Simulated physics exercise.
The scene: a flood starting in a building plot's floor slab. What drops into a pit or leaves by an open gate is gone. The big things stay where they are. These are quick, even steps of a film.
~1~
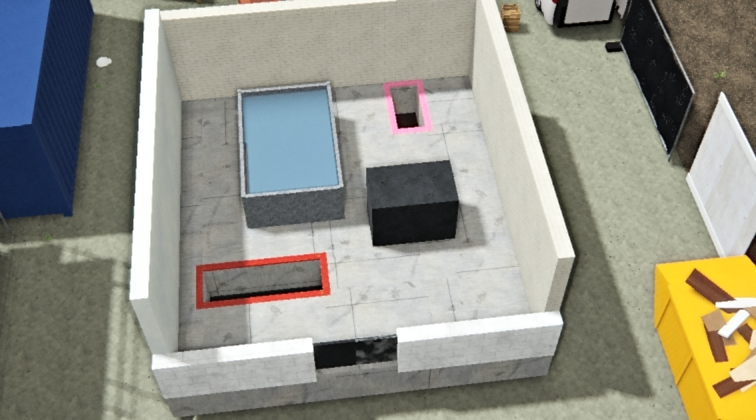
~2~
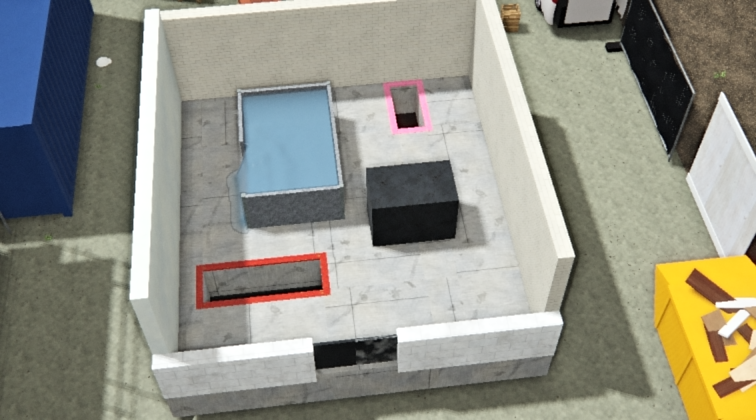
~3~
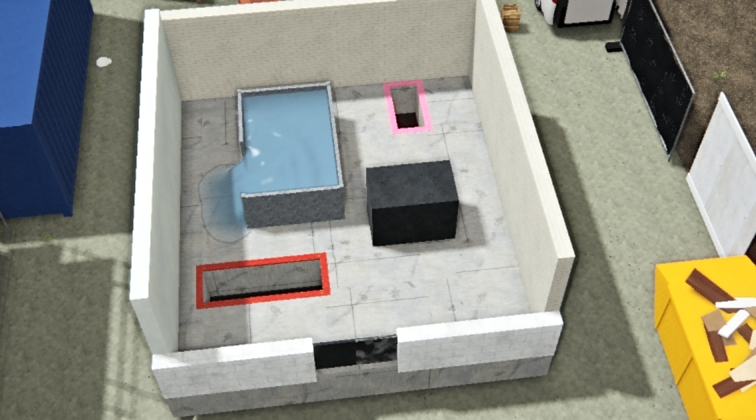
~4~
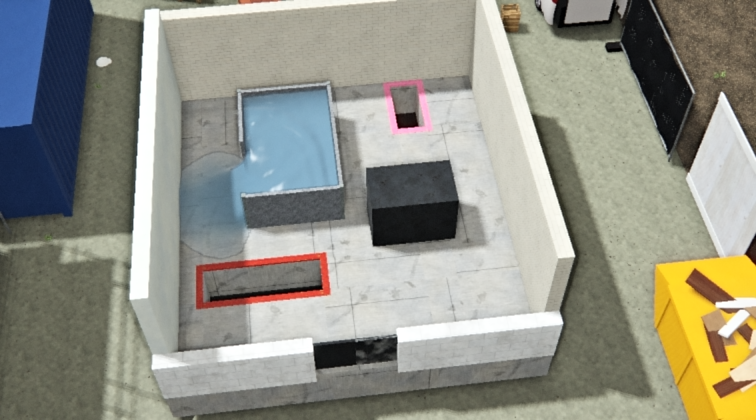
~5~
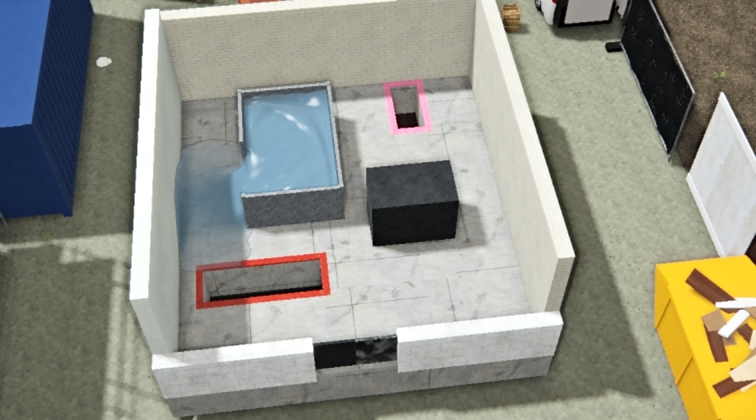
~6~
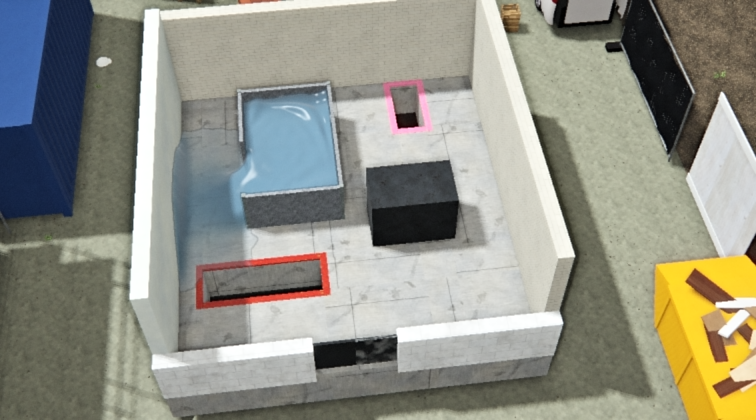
Water pours from the tank's left side and spreads across the floor to the wall.
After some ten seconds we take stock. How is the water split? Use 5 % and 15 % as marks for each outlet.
One by one: The gate takes not even 5 %; the pink pit takes above 15 %; the red pit takes above 15 %.
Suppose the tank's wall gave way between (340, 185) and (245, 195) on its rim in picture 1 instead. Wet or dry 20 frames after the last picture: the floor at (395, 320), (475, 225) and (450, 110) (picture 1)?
One after the other: Awash, under water, free of water.
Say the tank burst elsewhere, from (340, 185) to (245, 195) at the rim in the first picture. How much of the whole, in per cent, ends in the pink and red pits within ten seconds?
Parts in a hundred: Pink 4, red 70.
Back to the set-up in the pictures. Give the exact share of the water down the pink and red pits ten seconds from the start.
About 20 and 34 per cent.
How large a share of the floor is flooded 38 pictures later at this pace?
Roughly 70 per cent.
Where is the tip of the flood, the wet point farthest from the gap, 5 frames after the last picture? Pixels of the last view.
Roughly at (179, 376).
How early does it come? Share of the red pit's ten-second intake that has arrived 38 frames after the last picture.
I make it 80 per cent.
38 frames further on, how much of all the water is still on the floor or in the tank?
I make it 60 per cent.
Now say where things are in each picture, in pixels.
In the first frame, still water in the open tank at (288, 140).
In the second frame, water pours out at (248, 188) and has run to (239, 229).
In the third frame, the front is at (208, 178), out from the gap at (248, 190).
In the fourth frame, water pours out at (248, 191) and has run to (185, 173).
In the fifth frame, the front is at (184, 266), out from the gap at (248, 191).
In the sixth frame, the front is at (180, 286), out from the gap at (248, 191).
A moment on, water covers 20 % of the floor; the gate 0 %, the pink pit 0 %, the red pit 2 %.
Next, water covers 30 % of the floor; the gate 0 %, the pink pit 0 %, the red pit 9 %.
Then, water covers 55 % of the floor; the gate 0 %, the pink pit 2 %, the red pit 17 %.
Later, water covers 70 % of the floor; the gate 0 %, the pink pit 12 %, the red pit 27 %.
In the end, water covers 90 % of the floor; the gate 0 %, the pink pit 21 %, the red pit 35 %.
